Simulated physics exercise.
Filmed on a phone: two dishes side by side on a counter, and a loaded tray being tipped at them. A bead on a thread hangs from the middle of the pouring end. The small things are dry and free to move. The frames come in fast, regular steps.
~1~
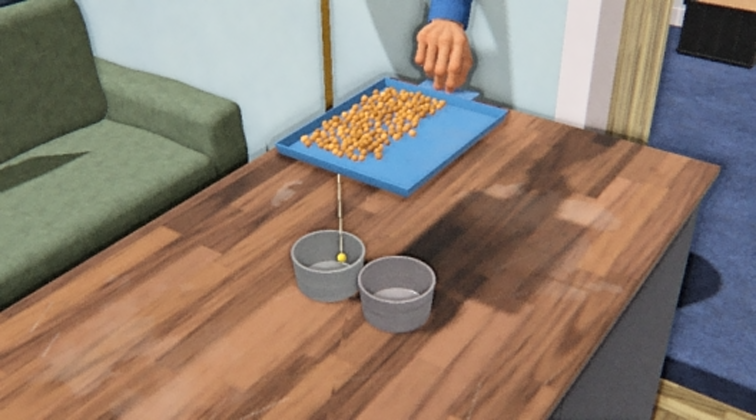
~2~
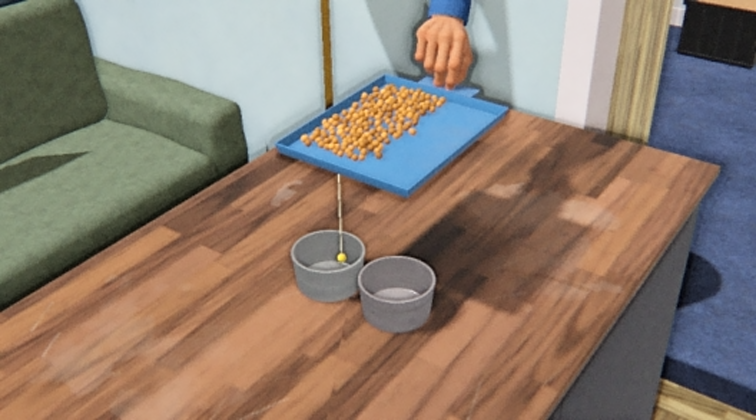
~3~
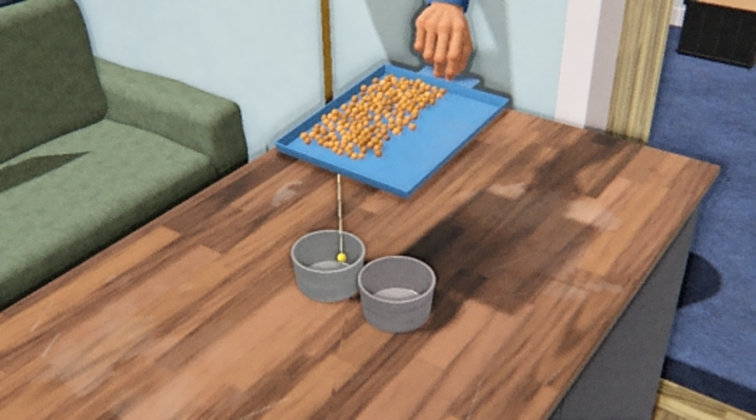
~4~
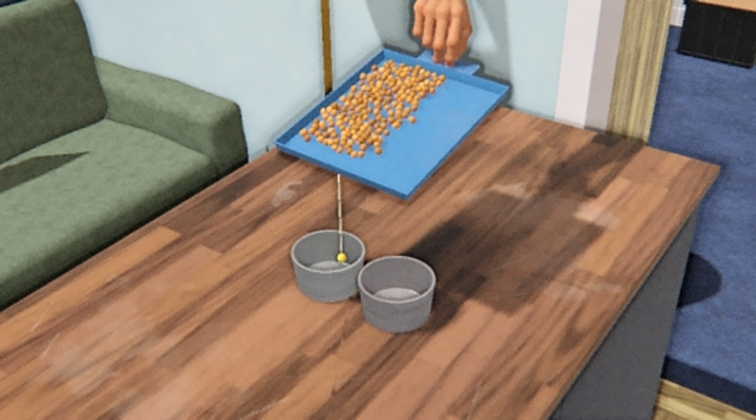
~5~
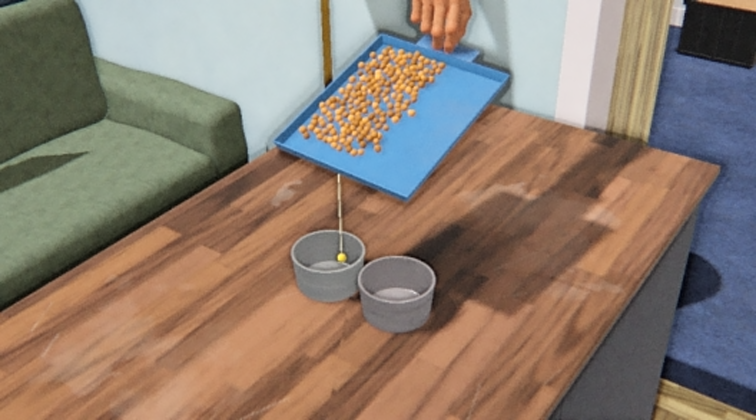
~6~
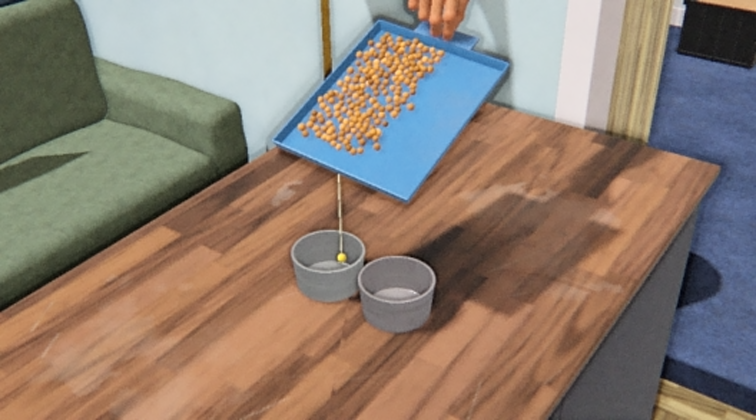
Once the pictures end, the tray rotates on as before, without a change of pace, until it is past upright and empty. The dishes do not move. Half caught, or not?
Caught overall: Under half.
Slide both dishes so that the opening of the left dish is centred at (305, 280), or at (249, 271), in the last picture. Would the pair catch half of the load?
In turn: Above a half; less than half.
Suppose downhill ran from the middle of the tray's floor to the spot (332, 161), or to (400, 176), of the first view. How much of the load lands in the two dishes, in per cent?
About 10 and 60 per cent.
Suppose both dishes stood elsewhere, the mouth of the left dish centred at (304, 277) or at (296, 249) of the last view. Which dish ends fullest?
In turn: The right one; the right dish.
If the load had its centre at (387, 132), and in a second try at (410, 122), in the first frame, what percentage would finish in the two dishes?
The first gives 20 %, the second 20 %.
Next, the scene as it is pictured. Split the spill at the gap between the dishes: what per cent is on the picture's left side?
About 70 per cent.
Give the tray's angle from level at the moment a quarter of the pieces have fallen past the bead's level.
Roughly 90°.
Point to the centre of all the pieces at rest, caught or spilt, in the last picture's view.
Close to (350, 343).
Soon, tray tipped steeply; all on the tray.
A while on, tray tipped past a quarter turn; about half on the tray; a stray few in the right dish; about a quarter outside both; a small part in the air.
Towards the end, tray tipped past a quarter turn; about a quarter in the right dish; most outside both; a stray few in the air.
Finally, tray tipped past a quarter turn; about a quarter in the right dish; a stray few in the left dish; most outside both.
